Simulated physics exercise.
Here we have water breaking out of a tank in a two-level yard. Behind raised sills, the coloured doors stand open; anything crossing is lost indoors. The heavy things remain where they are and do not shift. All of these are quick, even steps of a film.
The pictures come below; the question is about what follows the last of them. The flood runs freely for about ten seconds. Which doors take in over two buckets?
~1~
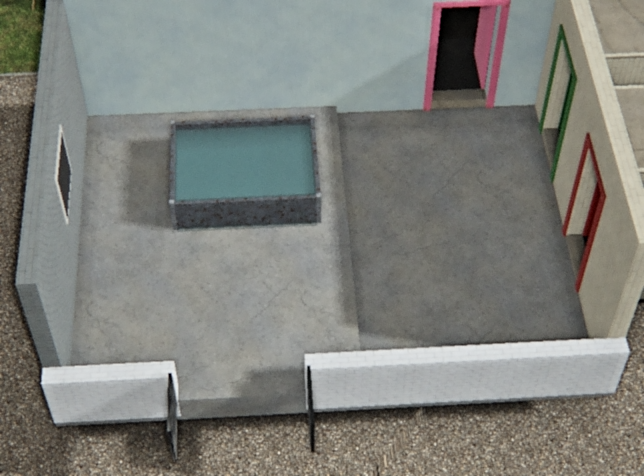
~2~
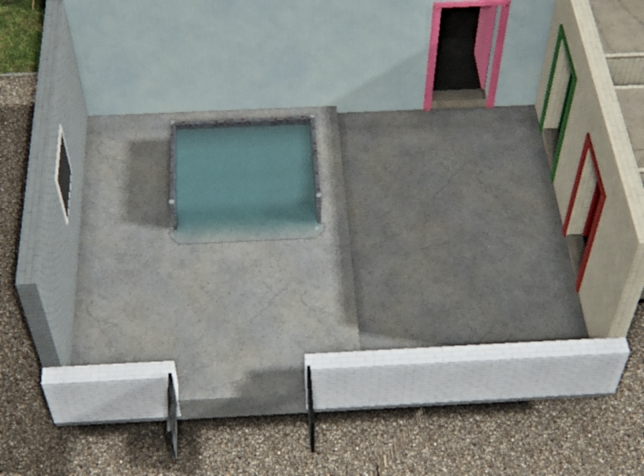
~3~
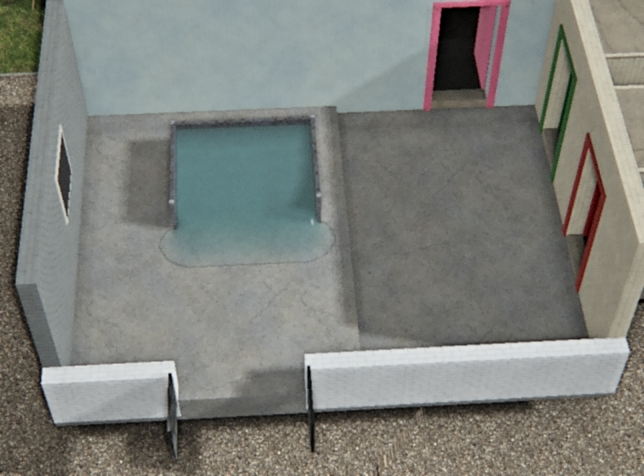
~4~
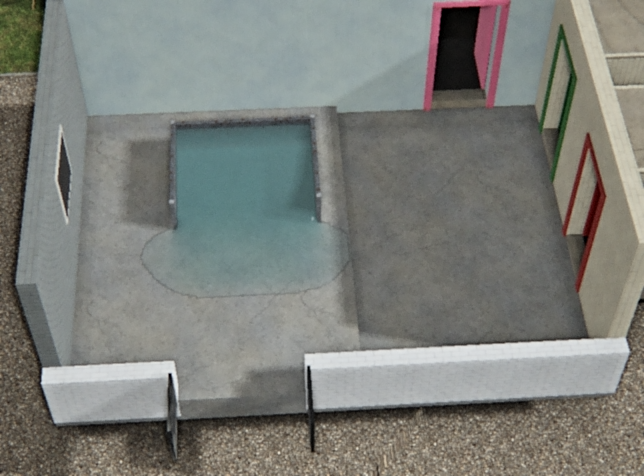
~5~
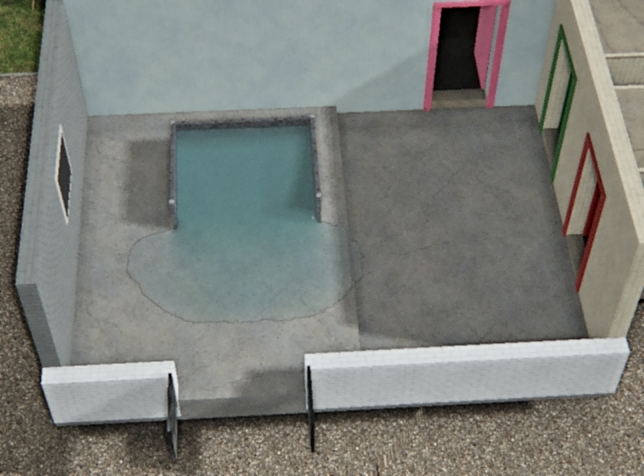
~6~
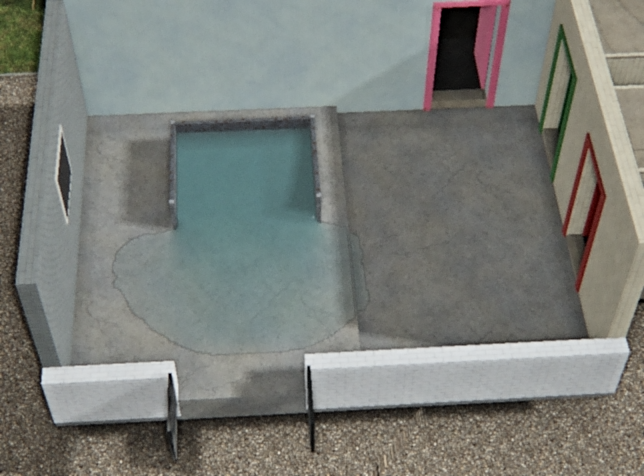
Door by door: The red door does not, the pink door does not, the green door does not.
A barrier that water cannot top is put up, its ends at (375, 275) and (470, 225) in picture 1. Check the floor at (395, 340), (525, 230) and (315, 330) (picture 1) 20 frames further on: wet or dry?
Taking the points in order - wetted, unwetted, wetted.
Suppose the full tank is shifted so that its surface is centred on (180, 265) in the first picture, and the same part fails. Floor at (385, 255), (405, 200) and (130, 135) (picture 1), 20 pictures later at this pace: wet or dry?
I'd call them still dry, still dry and watered, in the order asked.
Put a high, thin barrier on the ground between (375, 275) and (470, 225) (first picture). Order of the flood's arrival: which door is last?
That's the pink-painted one, I reckon.
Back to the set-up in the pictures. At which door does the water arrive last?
I'd go with the pink door.
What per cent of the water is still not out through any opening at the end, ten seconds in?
48 %.
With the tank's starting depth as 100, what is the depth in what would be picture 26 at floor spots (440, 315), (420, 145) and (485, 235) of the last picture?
In the order asked, some 6, 0 and 0 in a hundred.
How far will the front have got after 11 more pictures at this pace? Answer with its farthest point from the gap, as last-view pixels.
I'd point to (523, 373).
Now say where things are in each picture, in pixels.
The open tank at (244, 162) is whole and still, in the first picture.
The front is at (175, 235), out from the gap at (247, 215), in the second picture.
Water pours out at (247, 217) and has run to (167, 249), in the third picture.
Water pours out at (247, 218) and has run to (342, 257), in the fourth picture.
The front is at (170, 307), out from the gap at (247, 218), in the fifth picture.
The front is at (310, 340), out from the gap at (247, 218), in the sixth picture.
A moment on, water covers 35 % of the floor; the red door not reached, the pink door not reached, the green door not reached.
Next, water covers 35 % of the floor; the red door not reached, the pink door not reached, the green door not reached.
Then, water covers 45 % of the floor; the red door not reached, the pink door not reached, the green door not reached.
Later, water covers 65 % of the floor; the red door wet at the sill, nothing in, the pink door not reached, the green door wet at the sill, nothing in.
In the end, water covers 85 % of the floor; the red door wet at the sill, nothing in, the pink door wet at the sill, nothing in, the green door wet at the sill, nothing in.
